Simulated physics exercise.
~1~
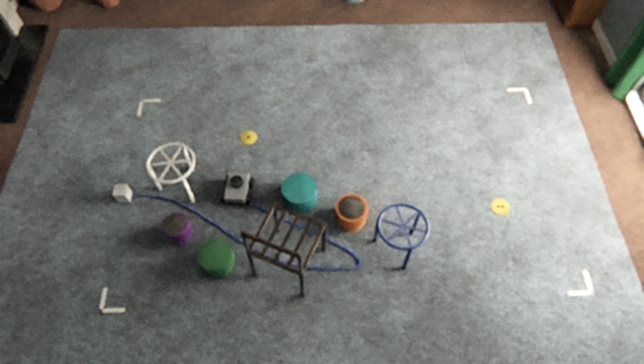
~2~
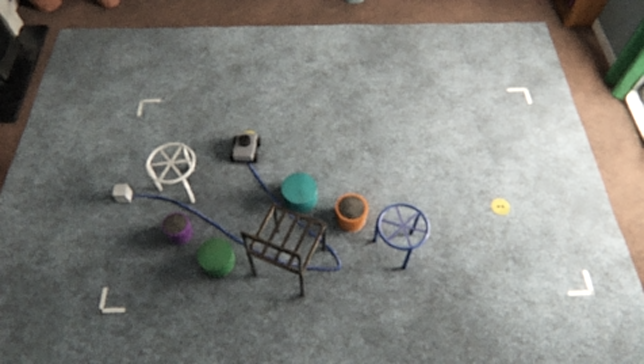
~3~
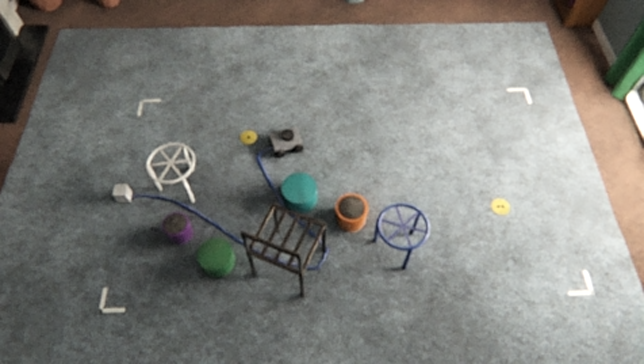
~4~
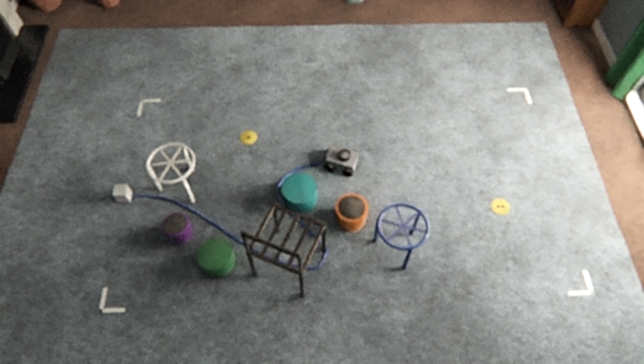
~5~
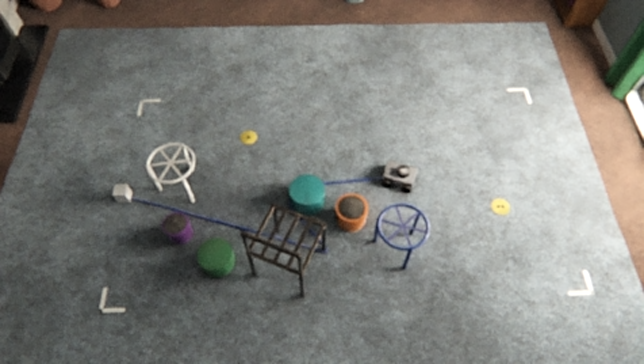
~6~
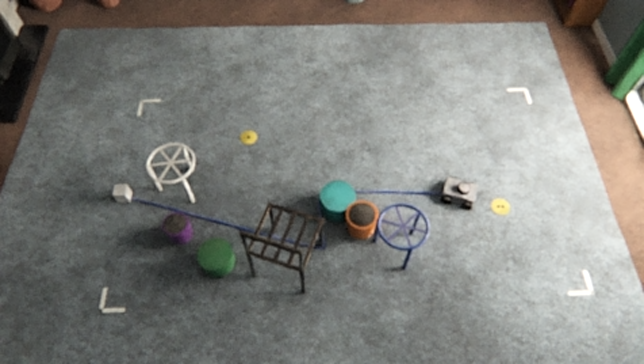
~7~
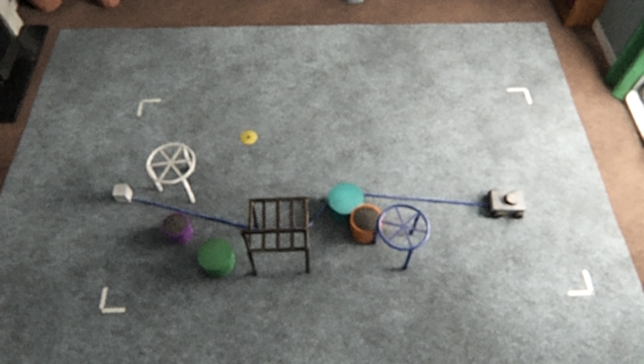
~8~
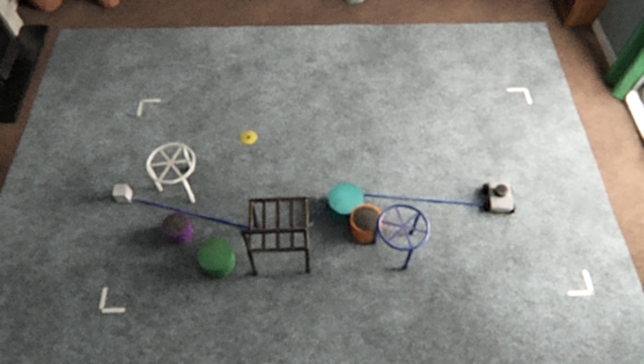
Small cart towing a blue lead up then right across a grey carpet, dragging a teal tub, orange pot and black chair slightly.
